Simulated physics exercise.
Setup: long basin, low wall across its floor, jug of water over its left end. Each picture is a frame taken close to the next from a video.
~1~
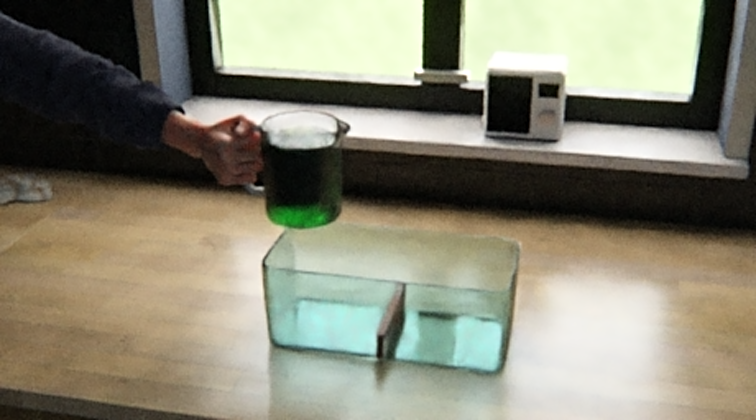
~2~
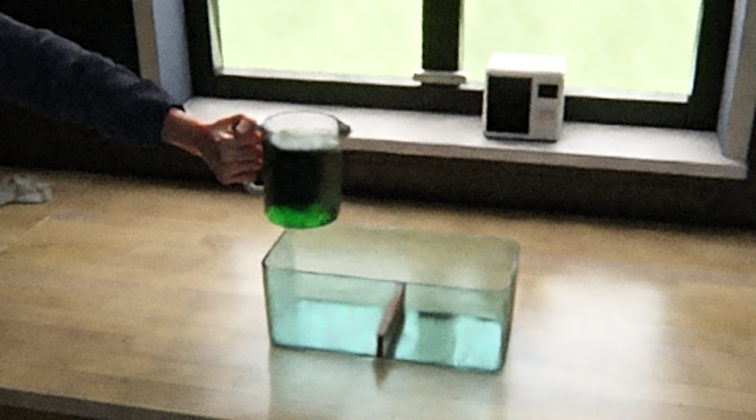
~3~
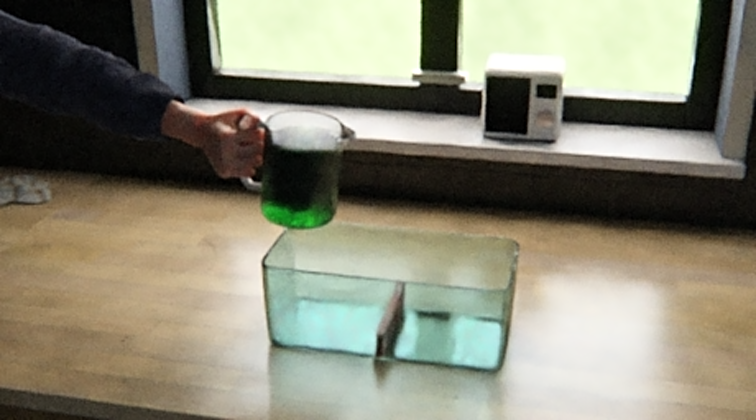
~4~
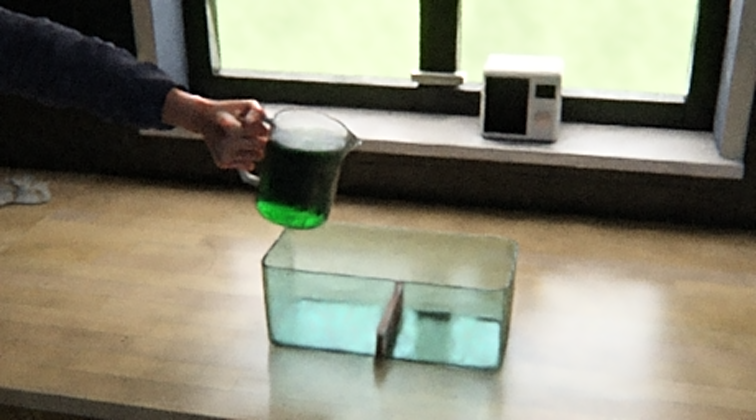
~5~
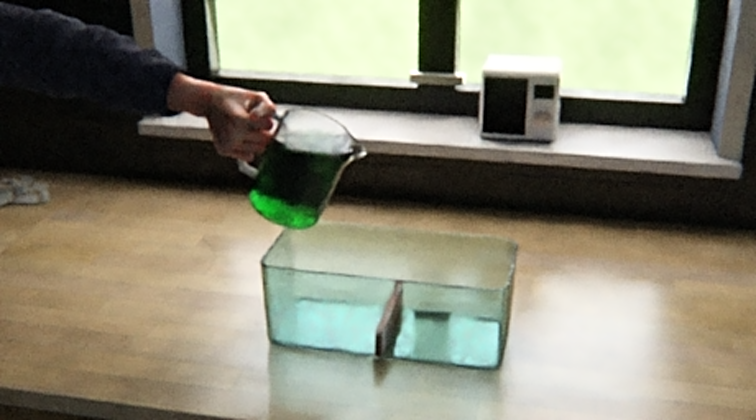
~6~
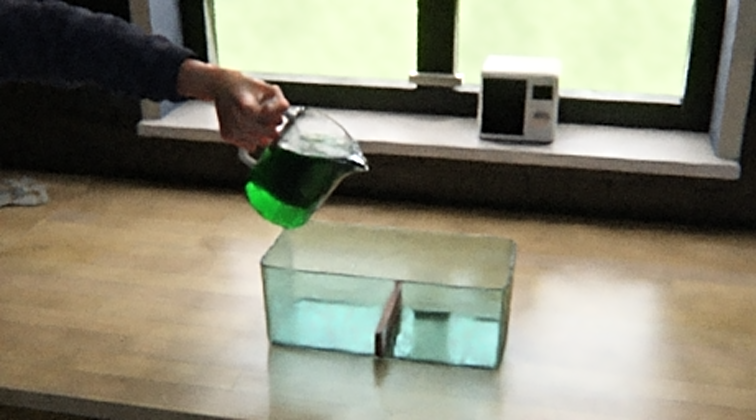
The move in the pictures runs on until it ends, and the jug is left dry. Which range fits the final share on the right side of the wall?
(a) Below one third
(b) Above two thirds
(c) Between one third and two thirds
Between one third and two thirds.
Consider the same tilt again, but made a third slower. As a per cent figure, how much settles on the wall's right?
Some 60 per cent.
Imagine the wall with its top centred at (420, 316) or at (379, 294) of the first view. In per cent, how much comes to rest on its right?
First try close to 20 percent, second try close to 65 percent.
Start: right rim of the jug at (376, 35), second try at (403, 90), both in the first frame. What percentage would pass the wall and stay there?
Around 80 percent first, around 80 percent second.
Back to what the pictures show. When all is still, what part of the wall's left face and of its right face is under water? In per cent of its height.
50 left, 50 right, give or take.
A moment on, the jug is tipped right over and 54 per cent is still to pour, 5 is left of the wall and 22 right of it.
Next, the jug is tipped right over and 10 per cent is still to pour, 39 is left of the wall and 43 right of it.
Then the jug is tipped right over and 0 per cent is still to pour, 49 is left of the wall and 49 right of it.
Later the jug is tipped right over and 0 per cent is still to pour, 49 is left of the wall and 49 right of it.
At rest 49 per cent lies left of the wall, 49 right of it and 1 outside.
